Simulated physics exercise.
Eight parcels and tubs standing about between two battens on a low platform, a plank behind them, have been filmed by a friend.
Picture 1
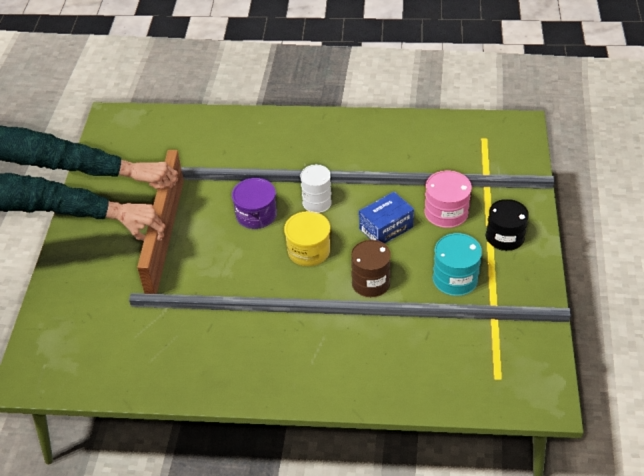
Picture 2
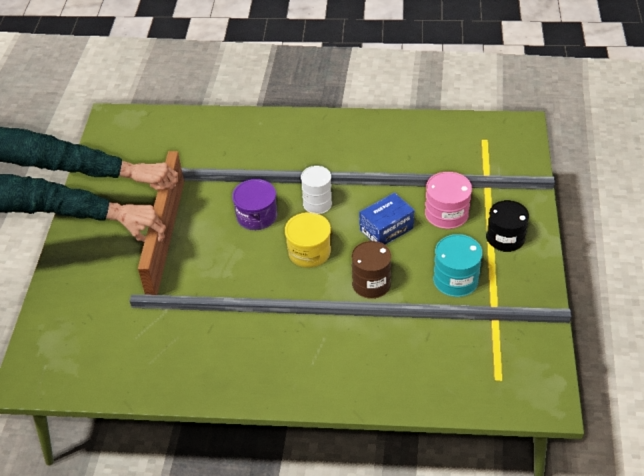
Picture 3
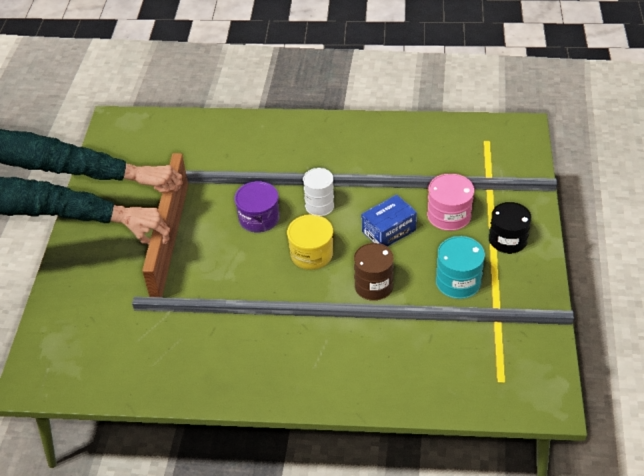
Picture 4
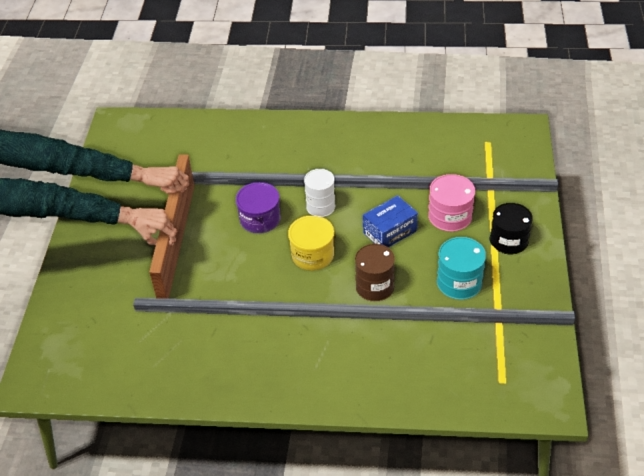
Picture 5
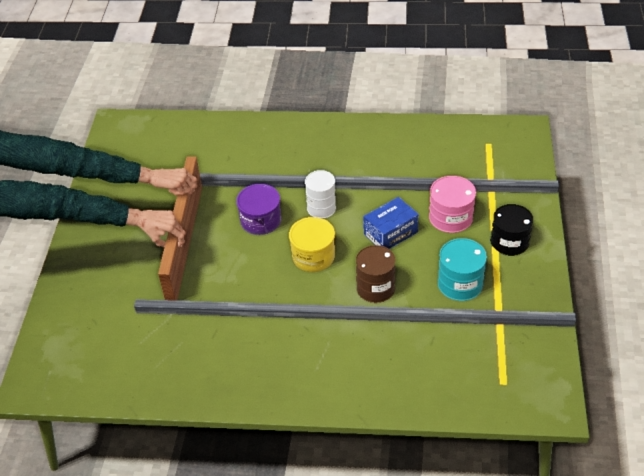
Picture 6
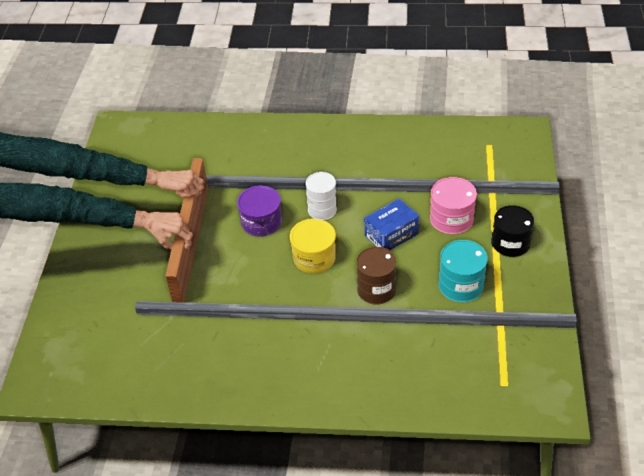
A wooden plank, held by two hands, slides slightly right toward tubs standing between two battens.
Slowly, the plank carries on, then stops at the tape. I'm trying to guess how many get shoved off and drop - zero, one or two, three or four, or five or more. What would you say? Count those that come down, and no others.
I would say one or two.
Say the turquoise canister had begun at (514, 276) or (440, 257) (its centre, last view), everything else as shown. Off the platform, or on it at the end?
Well, in both cases in turn, the turquoise canister stays where it is and then stays where it is.
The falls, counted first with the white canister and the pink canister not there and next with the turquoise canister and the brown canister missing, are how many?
Counts - first: 1, second: 1.
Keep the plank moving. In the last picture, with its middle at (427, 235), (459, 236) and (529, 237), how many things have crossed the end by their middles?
It would be 0, 0 and 4.
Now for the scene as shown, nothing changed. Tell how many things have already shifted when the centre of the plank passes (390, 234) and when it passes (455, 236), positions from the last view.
The first number is 6, the next one 8.
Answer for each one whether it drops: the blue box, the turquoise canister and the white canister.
Taking them in turn, the blue box stays where it is, the turquoise canister stays where it is and the white canister stays where it is.
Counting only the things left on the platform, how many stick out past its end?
As for overhanging, the count is 3.
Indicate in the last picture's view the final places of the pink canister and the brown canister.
The first comes to rest at (546, 198), and the second at (521, 290).
Soon after, none off yet; black canister at rest near (512, 231); turquoise canister at rest near (463, 271); pink canister at rest near (453, 206).
After that, none off yet; black canister at rest near (512, 231); turquoise canister at rest near (463, 271); pink canister displaced a little near (470, 199).
In the end, the number that fall off is one or two; gone, black canister.
